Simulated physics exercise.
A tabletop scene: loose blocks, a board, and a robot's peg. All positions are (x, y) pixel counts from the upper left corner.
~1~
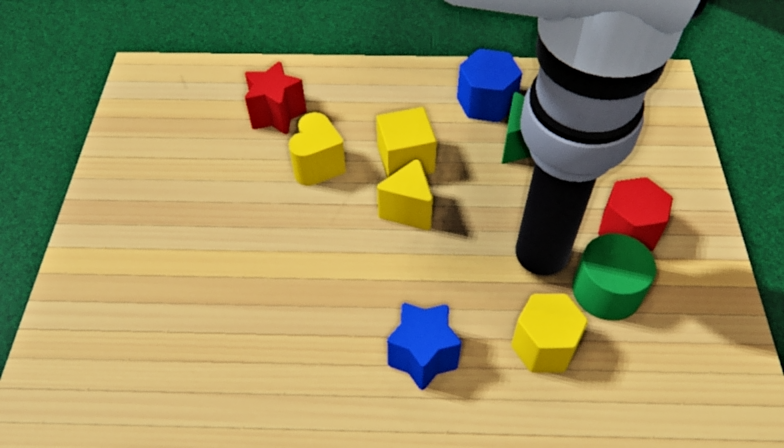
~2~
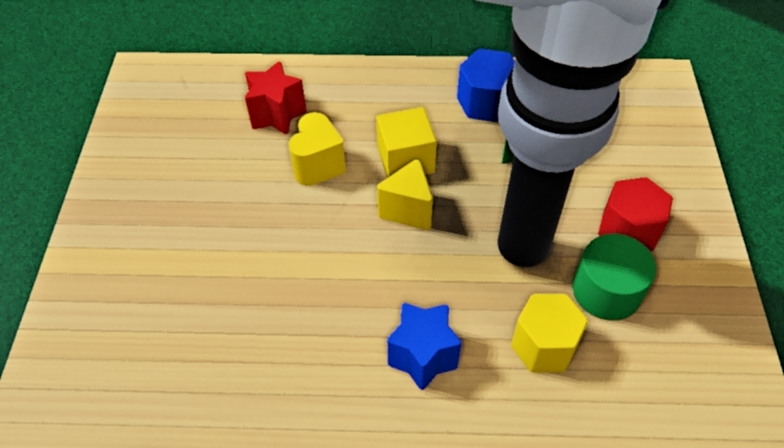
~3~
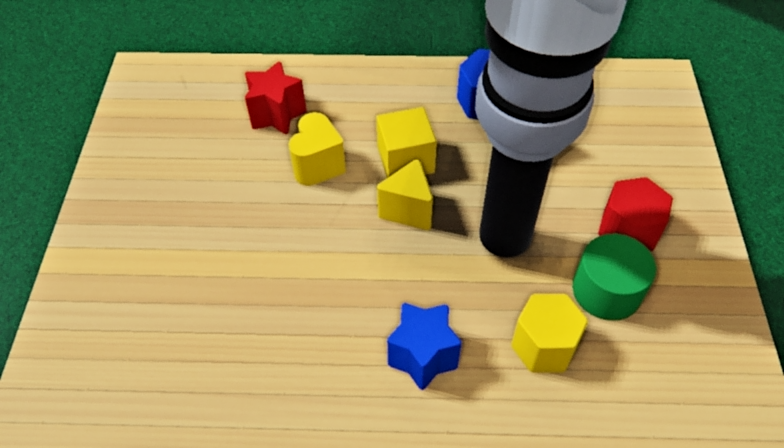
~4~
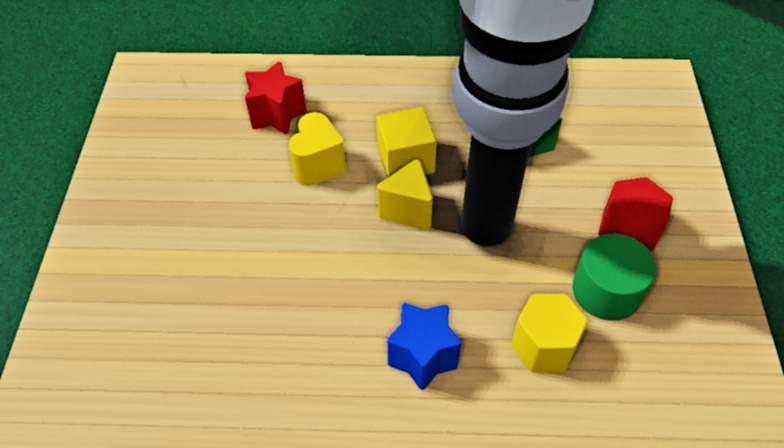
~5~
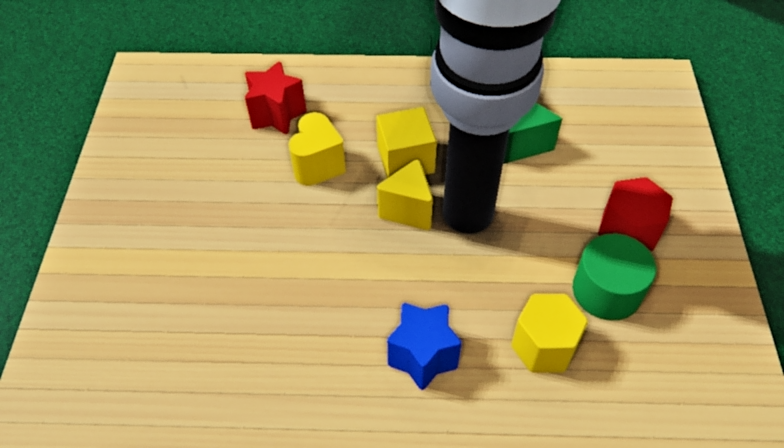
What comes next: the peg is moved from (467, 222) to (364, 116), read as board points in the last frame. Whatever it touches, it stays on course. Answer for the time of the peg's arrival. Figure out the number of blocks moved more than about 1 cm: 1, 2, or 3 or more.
One block shifts.
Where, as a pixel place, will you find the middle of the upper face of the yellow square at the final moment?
Final place: (326, 63).
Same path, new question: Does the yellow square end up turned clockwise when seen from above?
Final answer: No.
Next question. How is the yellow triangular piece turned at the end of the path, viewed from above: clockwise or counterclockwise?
It makes a counterclockwise turn.
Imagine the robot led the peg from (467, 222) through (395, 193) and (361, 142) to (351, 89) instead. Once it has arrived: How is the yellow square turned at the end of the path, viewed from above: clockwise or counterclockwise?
Direction: Clockwise.
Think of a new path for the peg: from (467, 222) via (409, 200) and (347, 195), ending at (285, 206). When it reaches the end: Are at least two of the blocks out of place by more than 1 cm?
No
What follows on the original path. One third of the way, peg (430, 176); yellow square (400, 121); yellow triangular piece (401, 180), turned 15° anticlockwise.
Two thirds of the way, peg (395, 140); yellow square (362, 91), turned 25° anticlockwise; yellow triangular piece (401, 180), turned 20° anticlockwise.
At the end, peg (364, 107); yellow heart block in place; yellow square (326, 63), turned 45° anticlockwise; yellow triangular piece (401, 180), turned 20° anticlockwise.
